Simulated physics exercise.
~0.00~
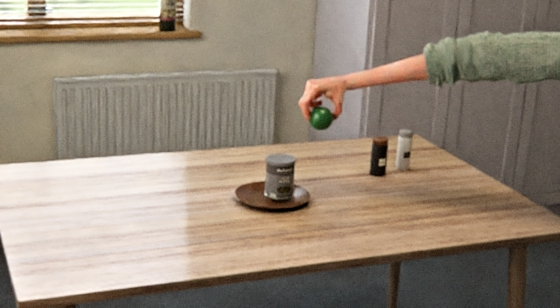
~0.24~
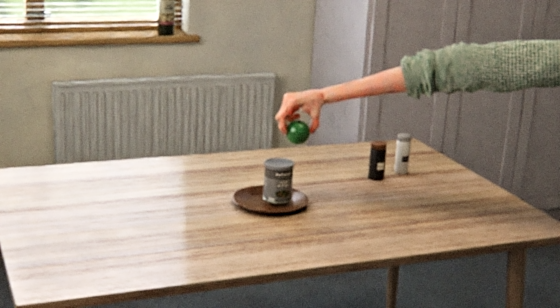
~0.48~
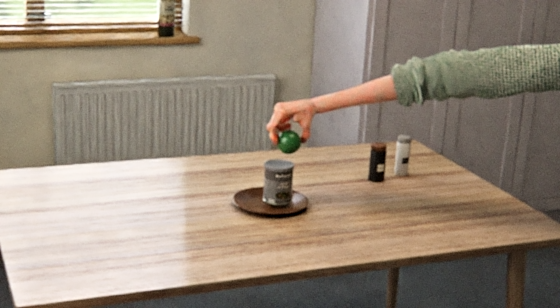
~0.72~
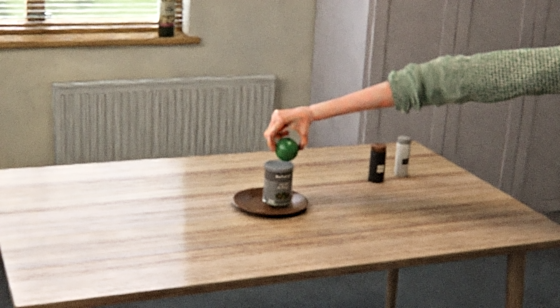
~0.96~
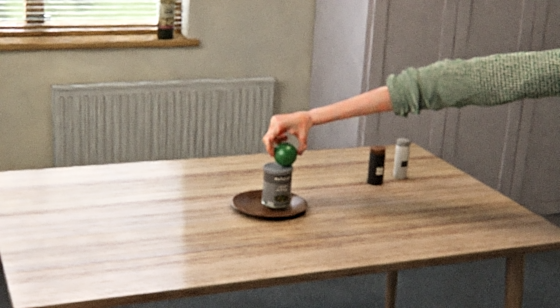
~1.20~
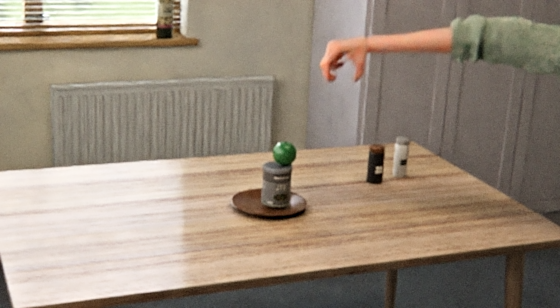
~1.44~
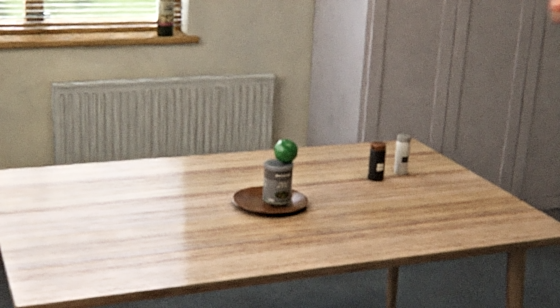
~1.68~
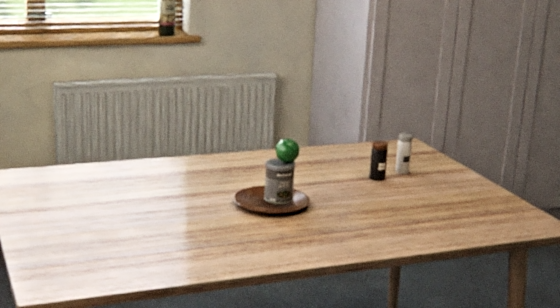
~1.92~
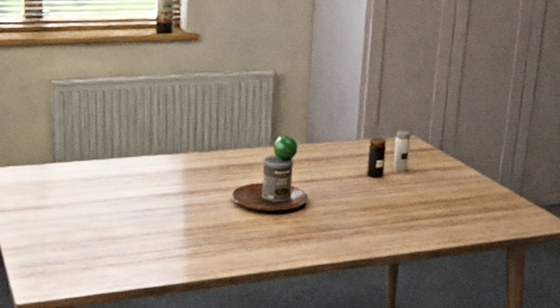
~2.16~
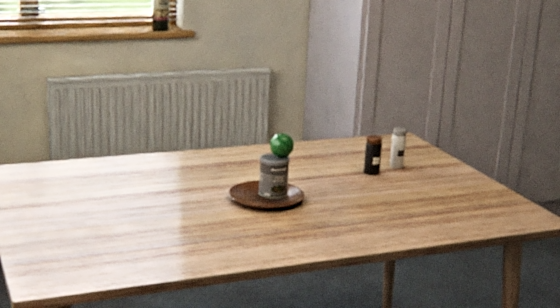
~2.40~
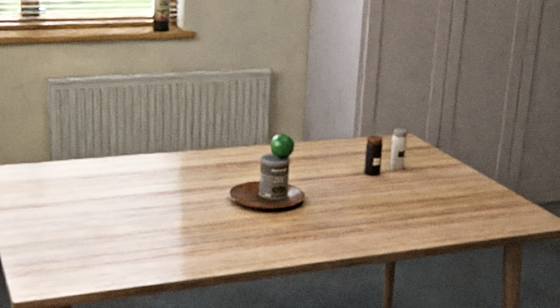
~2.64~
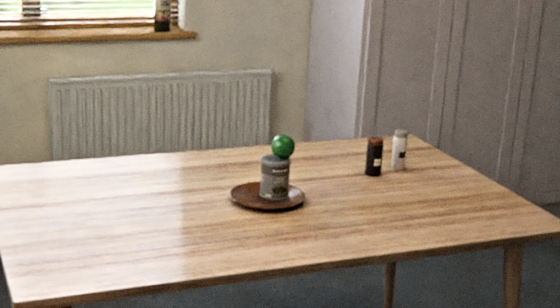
On a wooden table, a hand sets a green apple on a grey tin, where it stays.
